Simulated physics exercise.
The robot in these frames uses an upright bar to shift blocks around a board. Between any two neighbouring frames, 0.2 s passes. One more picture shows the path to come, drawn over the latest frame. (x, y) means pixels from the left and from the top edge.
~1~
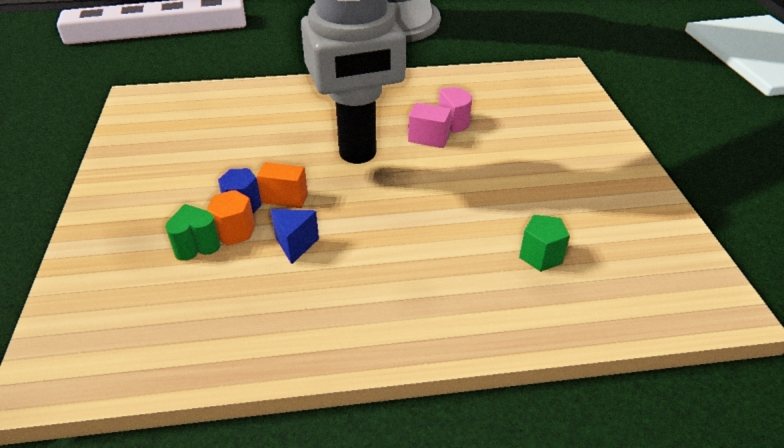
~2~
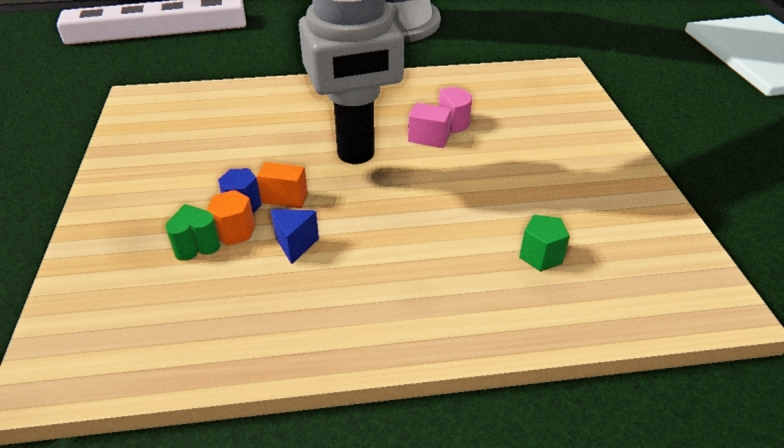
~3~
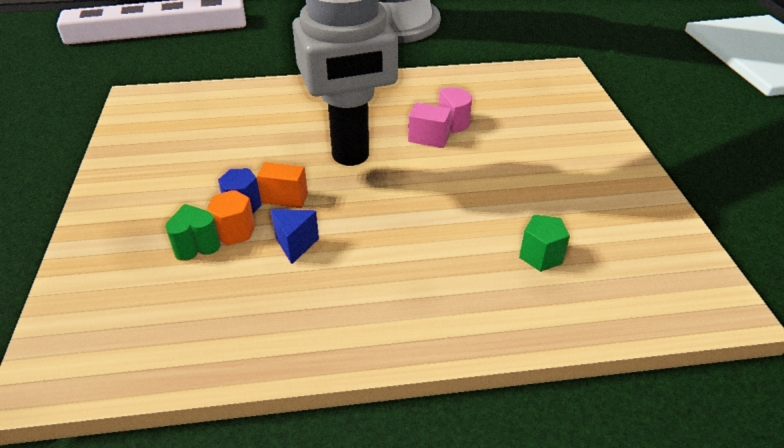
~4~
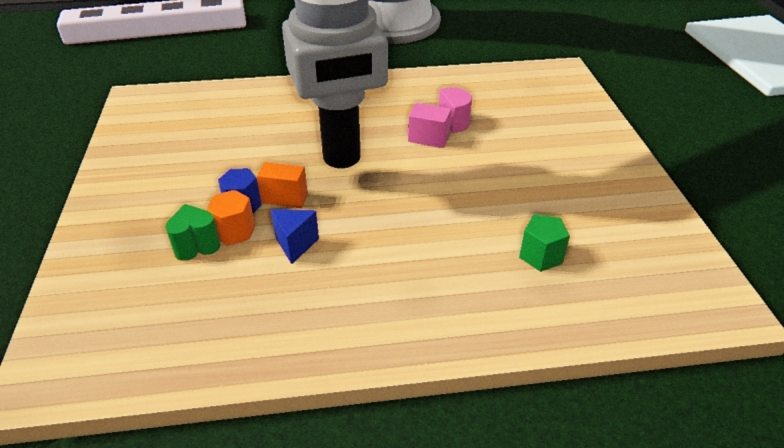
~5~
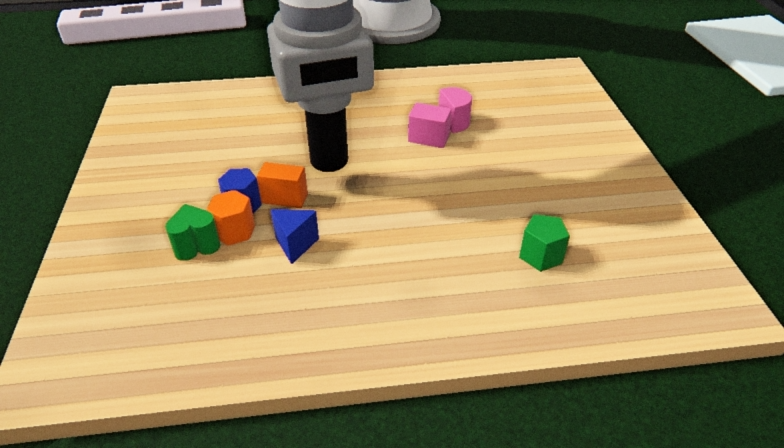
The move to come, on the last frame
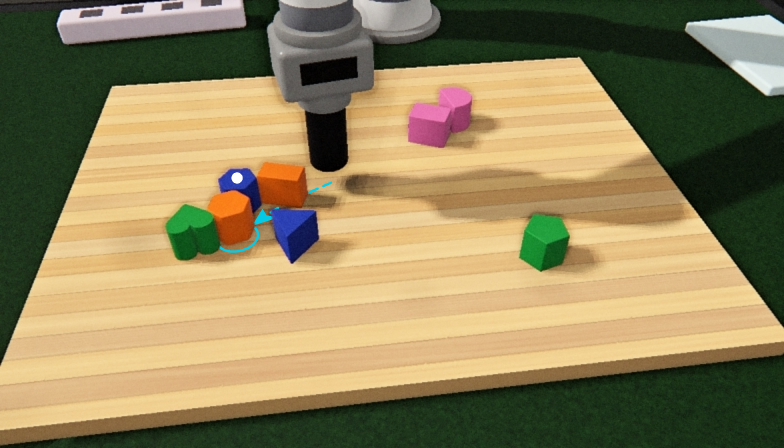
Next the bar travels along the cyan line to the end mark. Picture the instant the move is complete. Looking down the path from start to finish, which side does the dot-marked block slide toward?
Right-hand side.
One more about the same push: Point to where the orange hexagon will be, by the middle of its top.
Near (173, 244).
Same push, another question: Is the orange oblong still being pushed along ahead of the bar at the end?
Yes.
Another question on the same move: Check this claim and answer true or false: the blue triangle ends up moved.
False - the claim does not hold.
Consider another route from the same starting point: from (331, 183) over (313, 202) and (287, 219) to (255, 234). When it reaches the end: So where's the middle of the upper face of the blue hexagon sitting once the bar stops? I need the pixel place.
It should be at about (216, 176).
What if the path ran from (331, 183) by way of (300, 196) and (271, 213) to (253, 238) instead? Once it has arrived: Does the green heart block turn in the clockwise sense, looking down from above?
Going by the path, yes.
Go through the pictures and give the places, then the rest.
The first picture shows bar tip (358, 154); block tops, green heart block (189, 218); orange hexagon (228, 203); blue hexagon (237, 178); orange oblong (281, 171); blue triangle (292, 218).
The second picture shows bar (356, 155); blocks unchanged.
The third picture shows bar (351, 156); blocks unchanged.
The fourth picture shows bar (342, 159); blocks unchanged.
The fifth picture shows bar (329, 162); green heart block (189, 218); orange hexagon (228, 203); blue hexagon (237, 178); orange oblong (281, 171); blue triangle (292, 218).
Path on the board, from (331, 183) via (299, 197) and (267, 215), ending at (237, 237); the dot is on the blue hexagon.
What follows on the original path. One third of the way, bar (296, 177); blue hexagon (220, 179); orange oblong (260, 177), turned 35° clockwise.
Two thirds of the way, bar (263, 195); green heart block (169, 231), turned 35° clockwise; orange hexagon (209, 220); blue hexagon (189, 191), turned 50° clockwise; orange oblong (229, 198), turned 35° clockwise.
At the end, bar (232, 216); green heart block (129, 249), turned 65° clockwise; orange hexagon (173, 244); blue hexagon (179, 196), turned 90° clockwise; orange oblong (196, 220), turned 35° clockwise; blue triangle in place.
